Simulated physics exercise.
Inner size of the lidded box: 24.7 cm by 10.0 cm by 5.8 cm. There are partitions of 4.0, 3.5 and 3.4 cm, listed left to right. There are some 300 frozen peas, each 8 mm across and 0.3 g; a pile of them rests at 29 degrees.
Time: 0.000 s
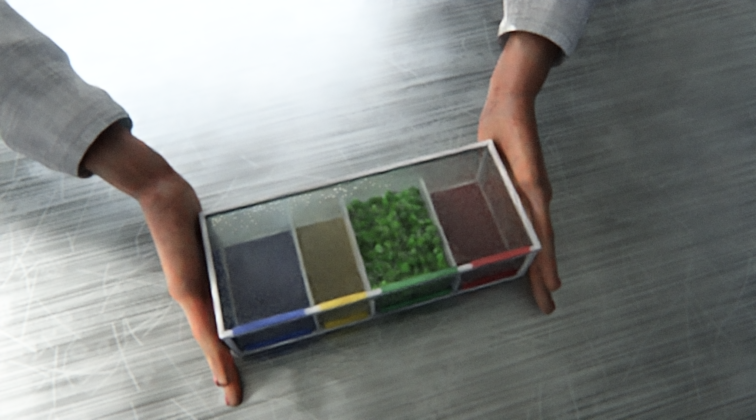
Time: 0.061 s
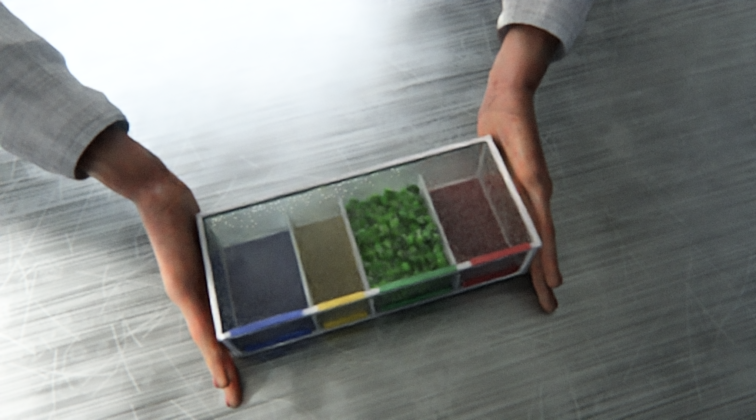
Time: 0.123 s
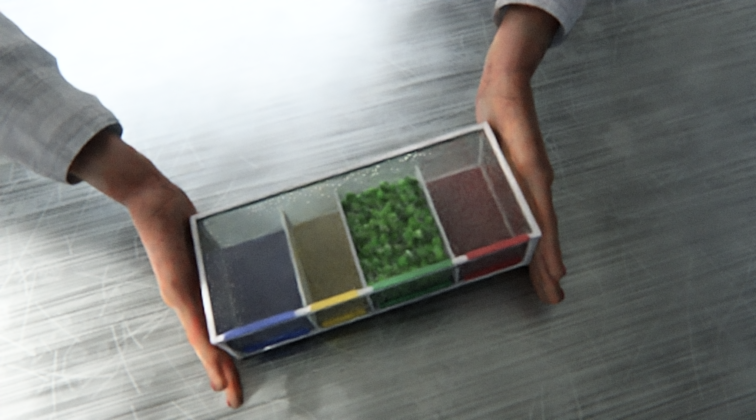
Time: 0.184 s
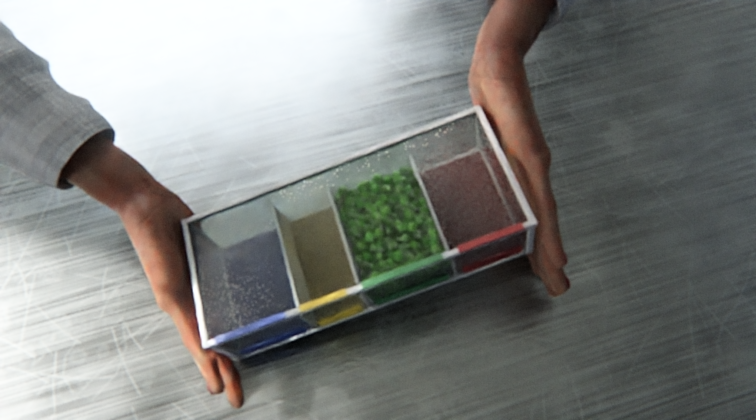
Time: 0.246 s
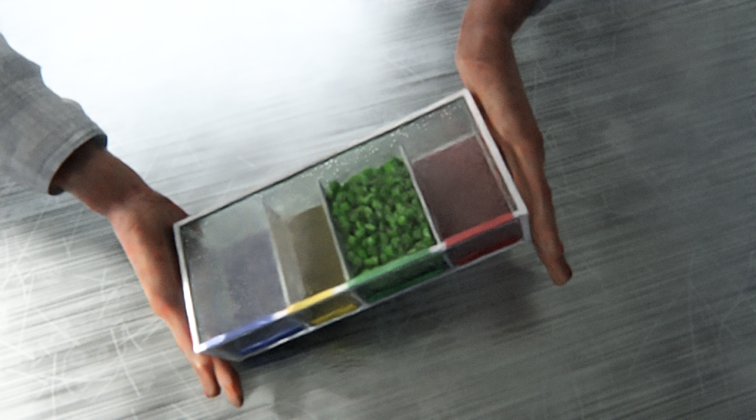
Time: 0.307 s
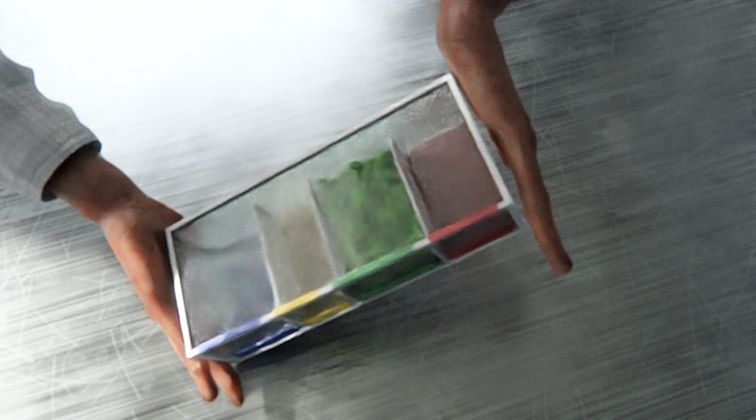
A clear, white-edged box split into four compartments, with blue, yellow, green and red strips along its front, sits between two hands over a scratched, brushed-metal surface seen from above at an angle. Bright green pieces fill the third compartment from the left, beside duller blue, tan and dark red sections. The hands tilt the box steadily, its right end rising and its left front corner dipping slightly.
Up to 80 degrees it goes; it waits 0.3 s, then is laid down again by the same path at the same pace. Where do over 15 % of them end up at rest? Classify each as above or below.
Classification: Red below, blue above, green above, yellow below.
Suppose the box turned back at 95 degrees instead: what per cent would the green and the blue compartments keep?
Green: 10, blue: 85 (per cent).
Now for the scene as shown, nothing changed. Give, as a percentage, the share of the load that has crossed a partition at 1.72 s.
I'd put it at about 60 per cent.
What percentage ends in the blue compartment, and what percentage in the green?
In blue it's 50, in green it's 40.
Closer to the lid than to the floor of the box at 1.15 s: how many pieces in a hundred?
40 per cent, give or take.
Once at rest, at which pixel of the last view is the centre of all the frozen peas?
In the last view, approximately (311, 278).
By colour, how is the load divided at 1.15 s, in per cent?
Red 0 %, blue 35 %, green 50 %, yellow 10 %.
After 1.15 s, tilt 80 degrees; blue 35 %, green 50 %, yellow 10 %.
After 1.72 s, tilt 40 degrees; blue 50 %, green 40 %, yellow 10 %.
Then, at 2.34 s, tilt 0 degrees; blue 50 %, green 40 %, yellow 10 %.
In the end, at 2.9 s, red 0 %, blue 50 %, green 40 %, yellow 10 %.
